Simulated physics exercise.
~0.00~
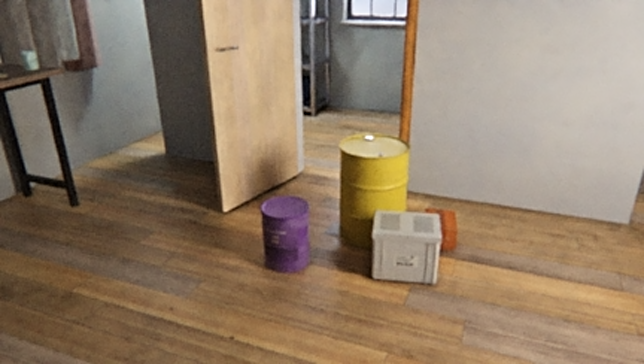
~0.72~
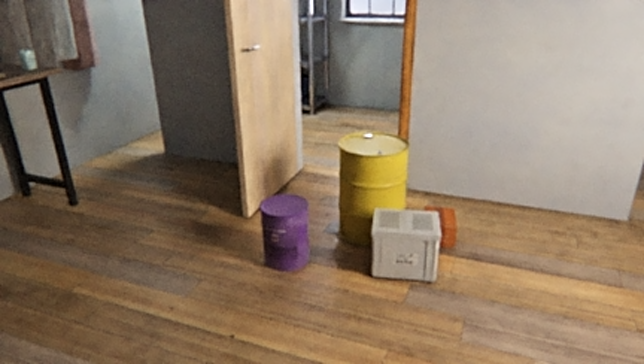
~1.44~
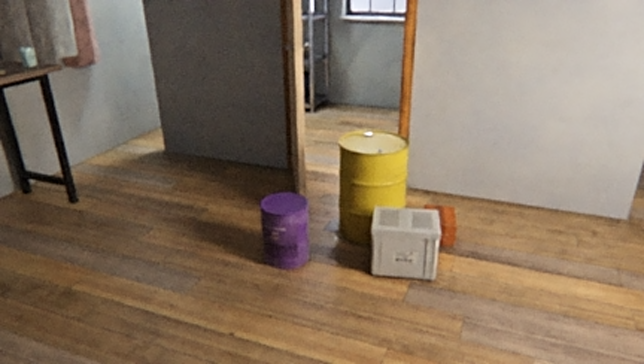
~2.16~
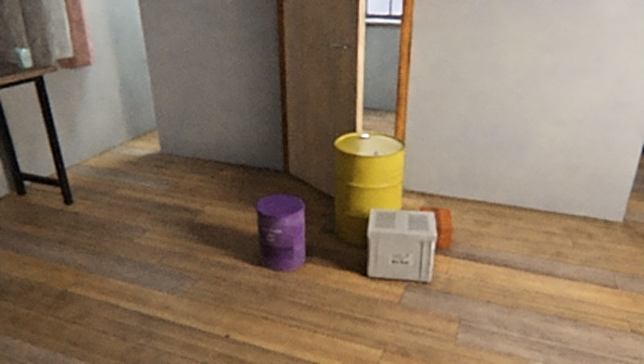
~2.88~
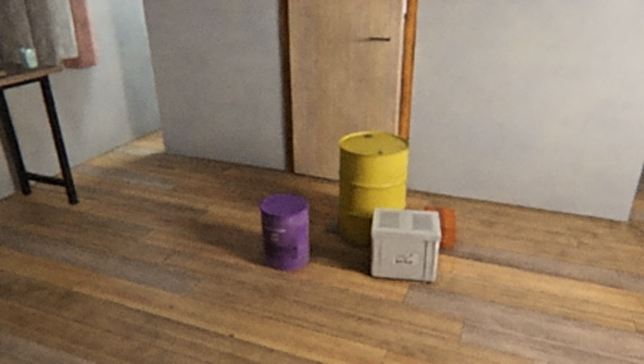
We see a wooden door standing wide open in a room with a yellow drum, a purple pail, a white tote and an orange parcel on the floor. The door swings steadily toward its frame behind the unmoving objects, ending nearly closed.
